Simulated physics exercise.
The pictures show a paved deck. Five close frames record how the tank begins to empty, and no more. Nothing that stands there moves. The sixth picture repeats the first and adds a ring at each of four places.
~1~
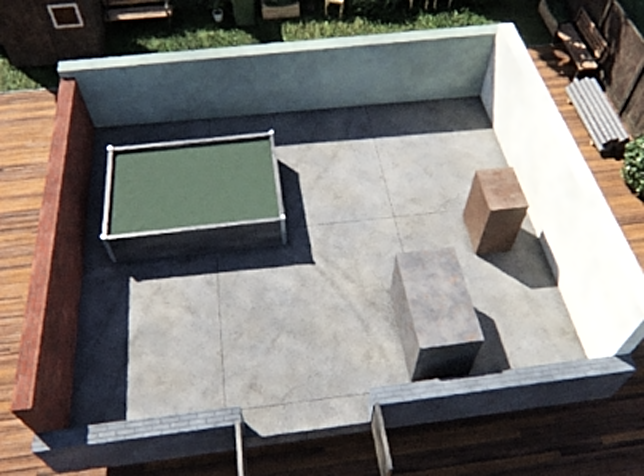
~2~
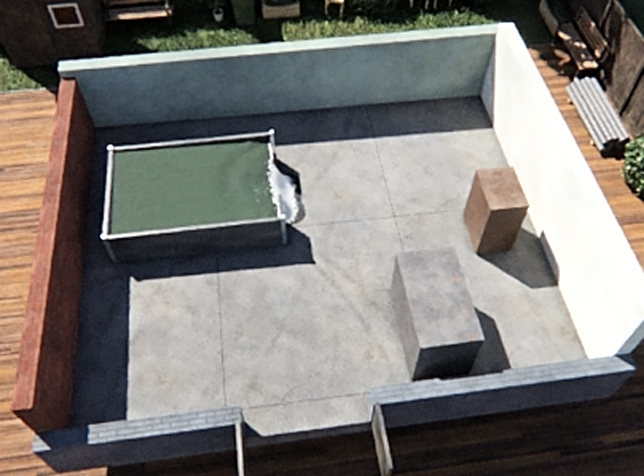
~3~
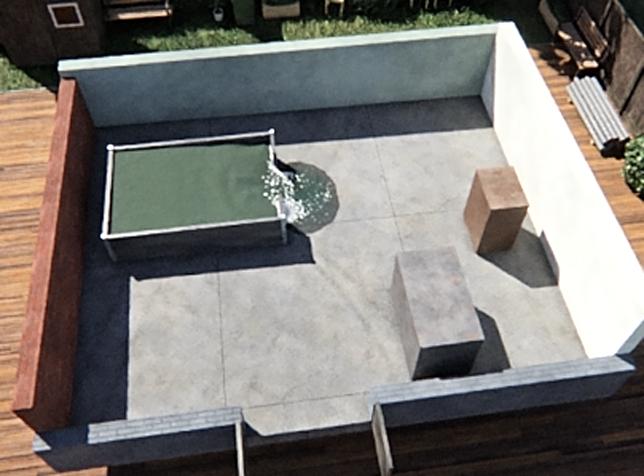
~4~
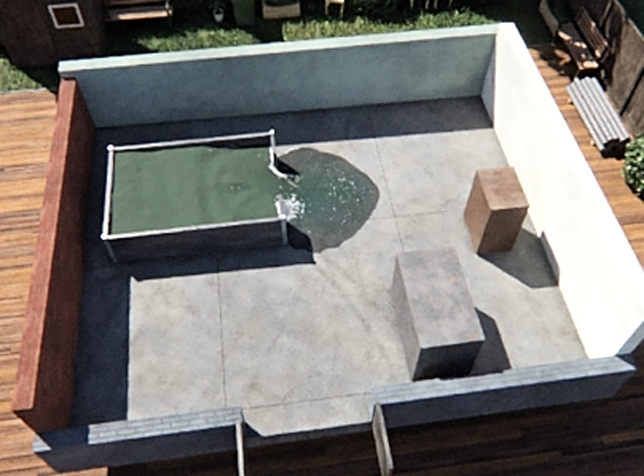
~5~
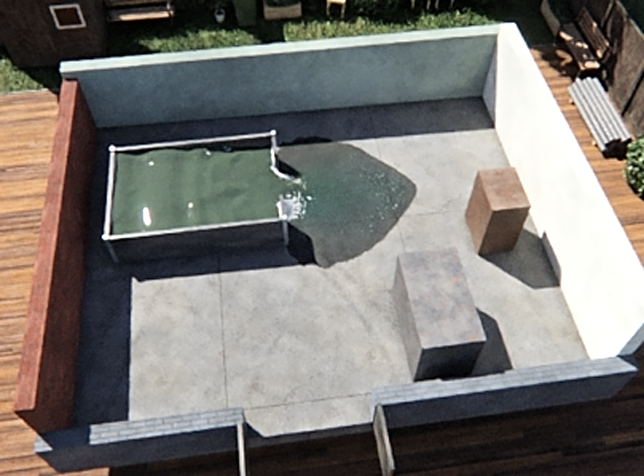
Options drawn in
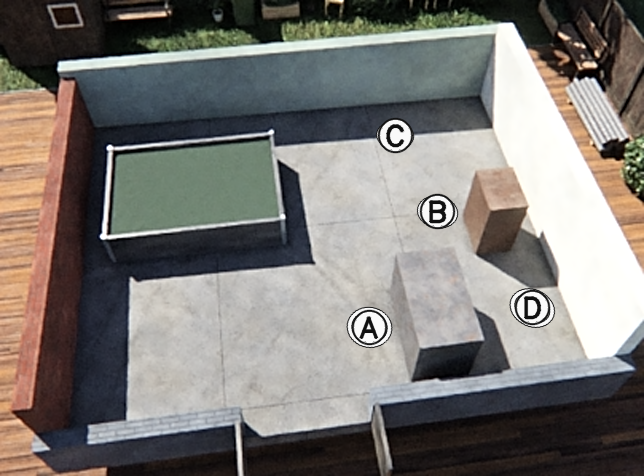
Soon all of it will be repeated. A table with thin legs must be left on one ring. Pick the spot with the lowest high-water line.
A.
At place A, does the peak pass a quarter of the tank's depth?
No.
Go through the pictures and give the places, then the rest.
Tank full, its middle at (194, 185); open gate at (306, 401).
Water covers 1 % of the ground and shows as far out as (296, 219).
Water covers 3 % of the ground and shows as far out as (333, 207).
Water covers 7 % of the ground and shows as far out as (374, 197).
Water covers 12 % of the ground and shows as far out as (412, 192).
On the marked copy, A at (369, 327); B at (437, 211); C at (395, 135); D at (532, 307).
If A is chosen, the water peaks at about 13 % of the depth that stood in the tank.
If B is chosen, the water peaks at about 34 % of the depth that stood in the tank.
If C is chosen, the water peaks at about 27 % of the depth that stood in the tank.
If D is chosen, the water peaks at about 34 % of the depth that stood in the tank.
